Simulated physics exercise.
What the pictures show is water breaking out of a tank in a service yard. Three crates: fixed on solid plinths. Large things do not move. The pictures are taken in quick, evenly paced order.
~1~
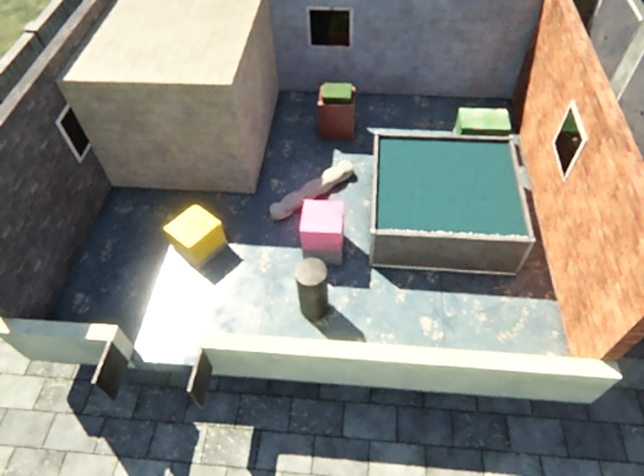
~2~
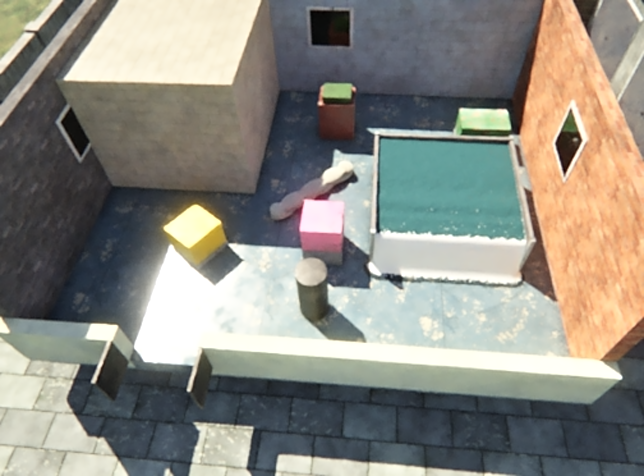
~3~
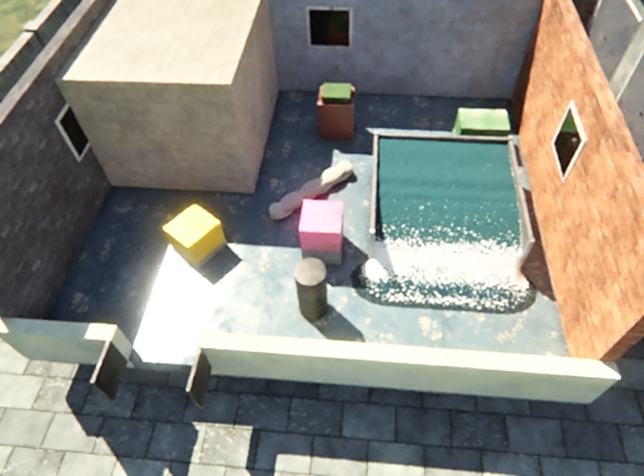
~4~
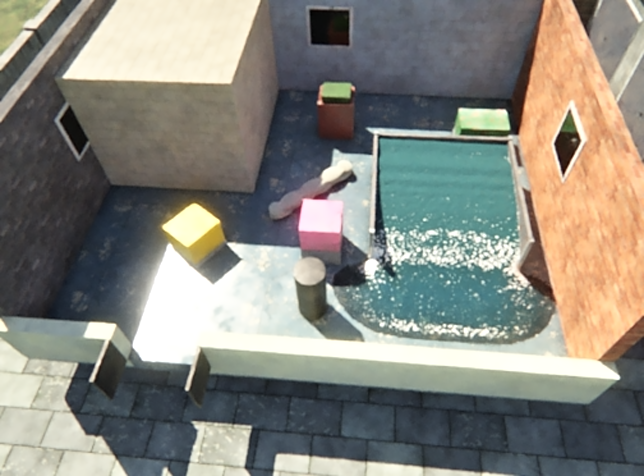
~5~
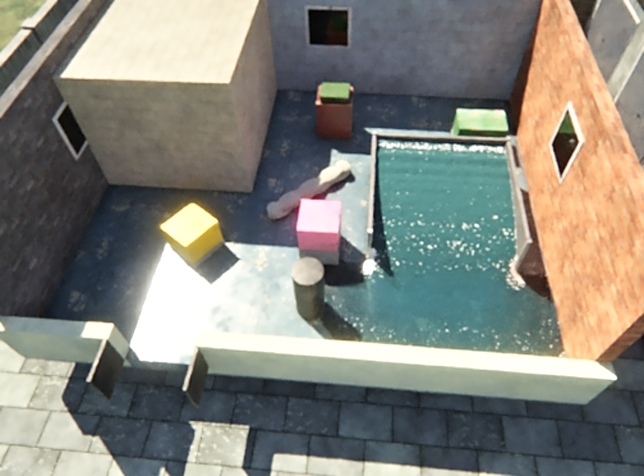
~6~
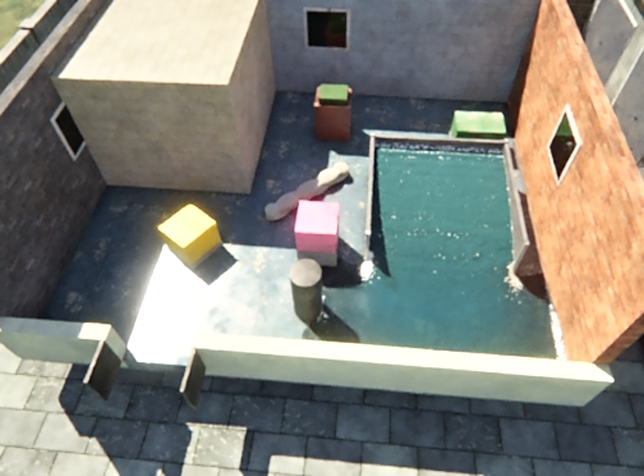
At the start, a tank of dark green water sits still at the right of a walled yard, near a pink block and a dark cylinder. Its near side gives way and white, foaming water pours out toward the low front wall, then spreads across the floor as the foam thins.
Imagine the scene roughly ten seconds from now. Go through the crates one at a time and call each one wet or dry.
The yellow crate is wet. The green crate is wet. The pink crate is dry.
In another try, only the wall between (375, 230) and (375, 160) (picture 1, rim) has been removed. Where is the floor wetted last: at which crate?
Answer: The green one.
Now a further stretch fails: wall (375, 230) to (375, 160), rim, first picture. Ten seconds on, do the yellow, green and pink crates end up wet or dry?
My guess is yellow goes wet, green goes wet, and pink goes wet.
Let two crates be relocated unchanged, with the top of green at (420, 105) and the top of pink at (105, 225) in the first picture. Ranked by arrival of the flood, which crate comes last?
Going by the pictures, it's the green one.
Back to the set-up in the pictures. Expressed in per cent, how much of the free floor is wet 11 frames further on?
Estimated share: About 35 %.
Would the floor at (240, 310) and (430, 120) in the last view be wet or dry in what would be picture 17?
Swamped, then clear.
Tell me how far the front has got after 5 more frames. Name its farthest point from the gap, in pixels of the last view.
My guess would be about (203, 352).
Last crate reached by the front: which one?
From the pictures, the green crate.
A moment on, water covers 20 % of the floor; the yellow crate not reached, the green crate not reached, the pink crate water round its plinth.
Next, water covers 35 % of the floor; the yellow crate water round its plinth, the green crate not reached, the pink crate water round its plinth.
Then, water covers 60 % of the floor; the yellow crate water round its plinth, the green crate water round its plinth, the pink crate water round its plinth.
Later, water covers 95 % of the floor; the yellow crate water round its plinth, the green crate water round its plinth, the pink crate water round its plinth.
In the end, water covers 100 % of the floor; the yellow crate was topped, the green crate was topped, the pink crate stayed above the water.
